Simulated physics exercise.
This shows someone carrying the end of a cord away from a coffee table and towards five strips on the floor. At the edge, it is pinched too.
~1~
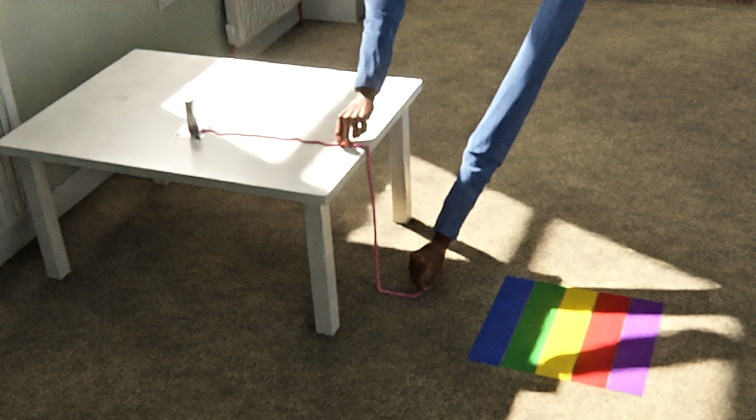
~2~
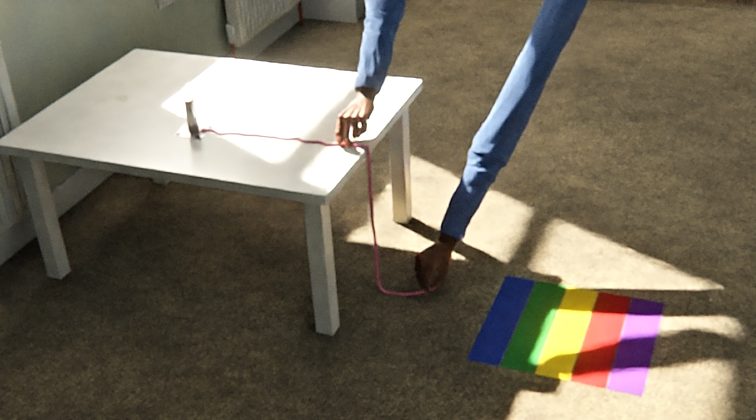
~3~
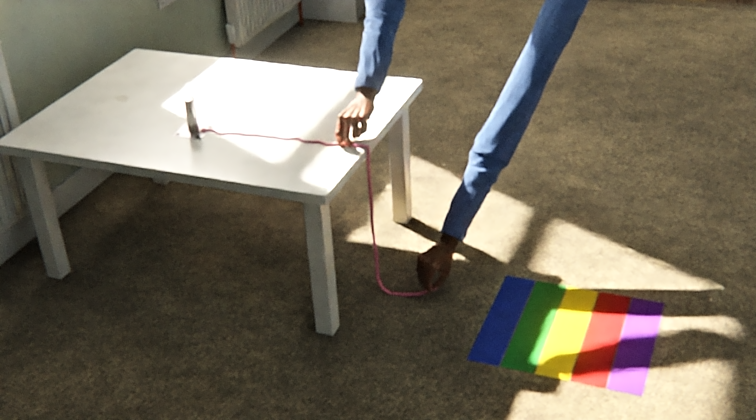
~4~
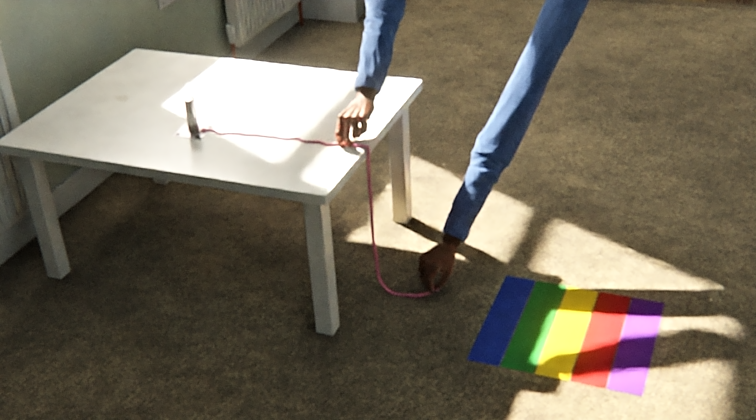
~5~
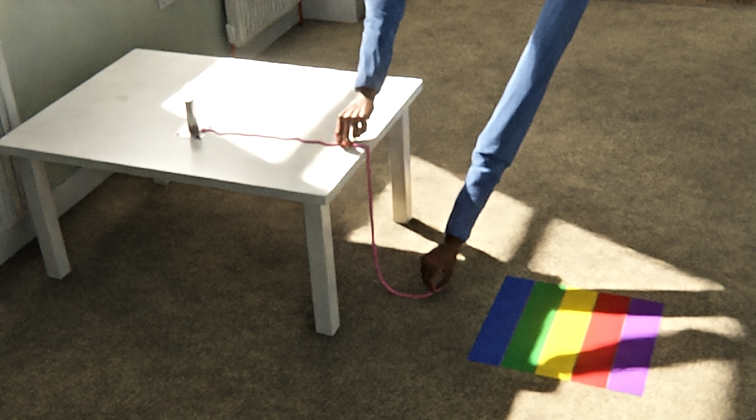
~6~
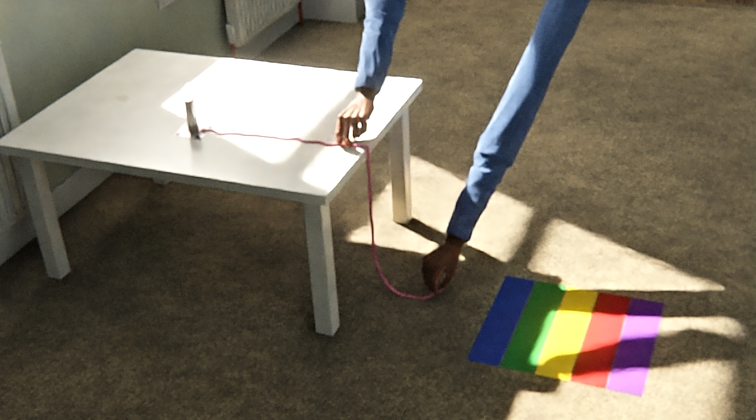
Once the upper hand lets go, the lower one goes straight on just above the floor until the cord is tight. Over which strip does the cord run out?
Over the green strip.
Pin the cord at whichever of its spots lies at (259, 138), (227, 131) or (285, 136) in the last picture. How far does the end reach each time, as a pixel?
About (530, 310), (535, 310) and (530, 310).
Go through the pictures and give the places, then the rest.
The first frame shows end (424, 288); blue (490, 347); green (524, 353); yellow (558, 360); red (593, 367); purple (629, 374).
The second frame shows end (430, 289); cord through (227, 134) (285, 139) (339, 144) (370, 181) (374, 236) (381, 288).
The third frame shows end (432, 289).
The fourth frame shows end (434, 290); cord through (227, 134) (285, 139) (339, 144) (369, 181) (373, 236) (385, 287).
The fifth frame shows end (436, 290).
The sixth frame shows end (437, 291); cord through (227, 134) (285, 139) (339, 144) (369, 181) (373, 236) (390, 287).
Soon after, end near (479, 298); short of the strips.
Then, end near (515, 305); over blue.
At full stretch, end near (536, 309); over green. It gets as far as the green strip.
